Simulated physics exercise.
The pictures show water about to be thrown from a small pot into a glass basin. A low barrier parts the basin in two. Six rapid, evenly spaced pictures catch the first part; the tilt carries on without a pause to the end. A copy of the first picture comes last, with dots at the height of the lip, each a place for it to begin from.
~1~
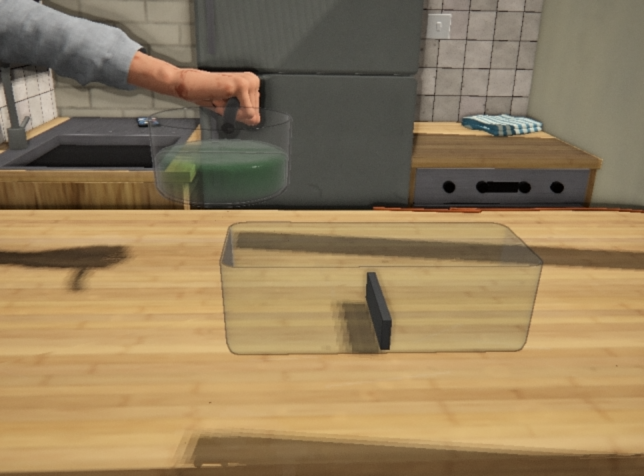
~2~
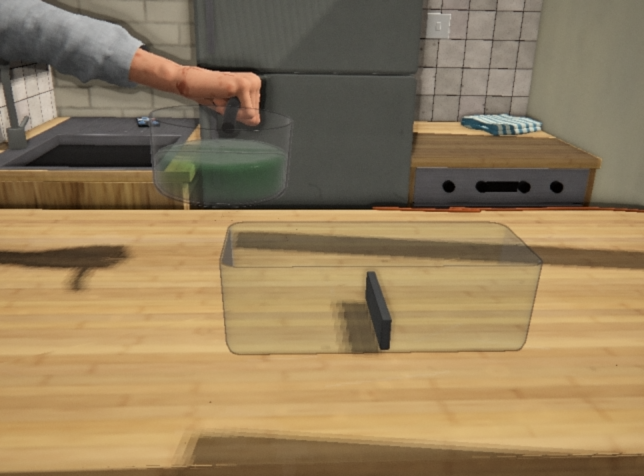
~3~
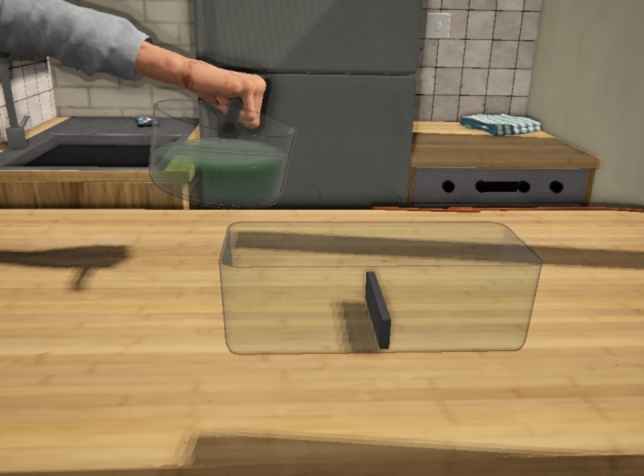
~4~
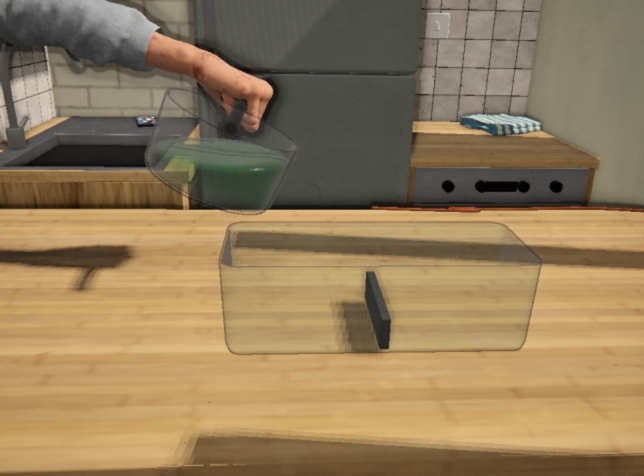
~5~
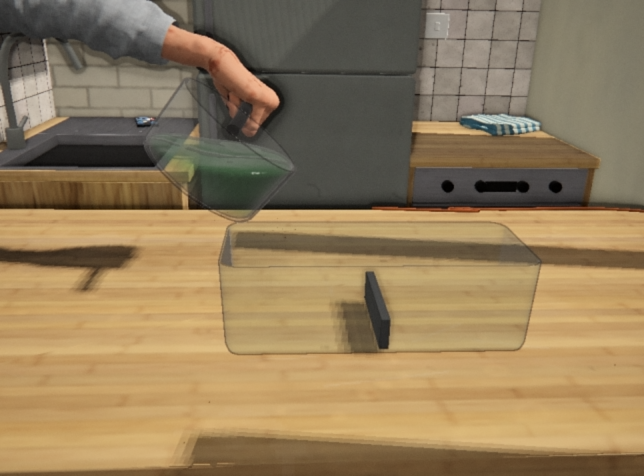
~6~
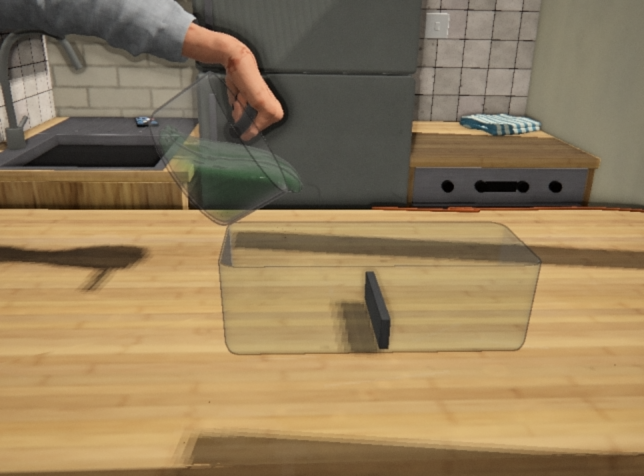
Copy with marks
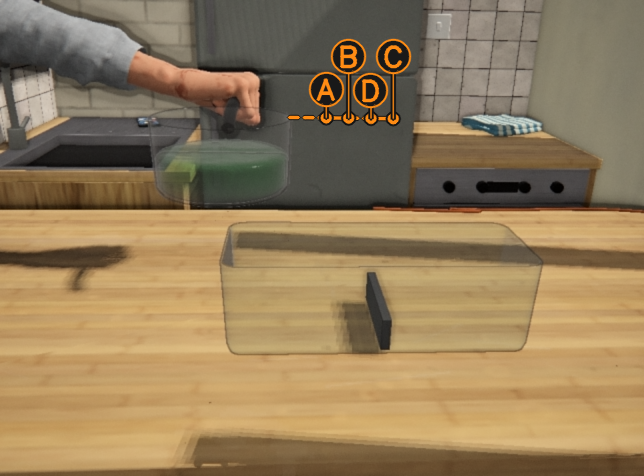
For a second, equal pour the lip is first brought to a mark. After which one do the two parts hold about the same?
The best spot is D.
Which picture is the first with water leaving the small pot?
In picture 6.
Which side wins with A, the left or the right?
The left side.
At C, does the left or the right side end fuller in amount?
The right side.
In orange, A at (326, 117); B at (348, 118); C at (393, 118); D at (370, 118).
With A, about 84 % ends left of the wall and 12 % right of it; 4 % is lost outside.
With B, about 75 % ends left of the wall and 22 % right of it; 3 % is lost outside.
With C, about 26 % ends left of the wall and 73 % right of it.
With D, about 51 % ends left of the wall and 48 % right of it.
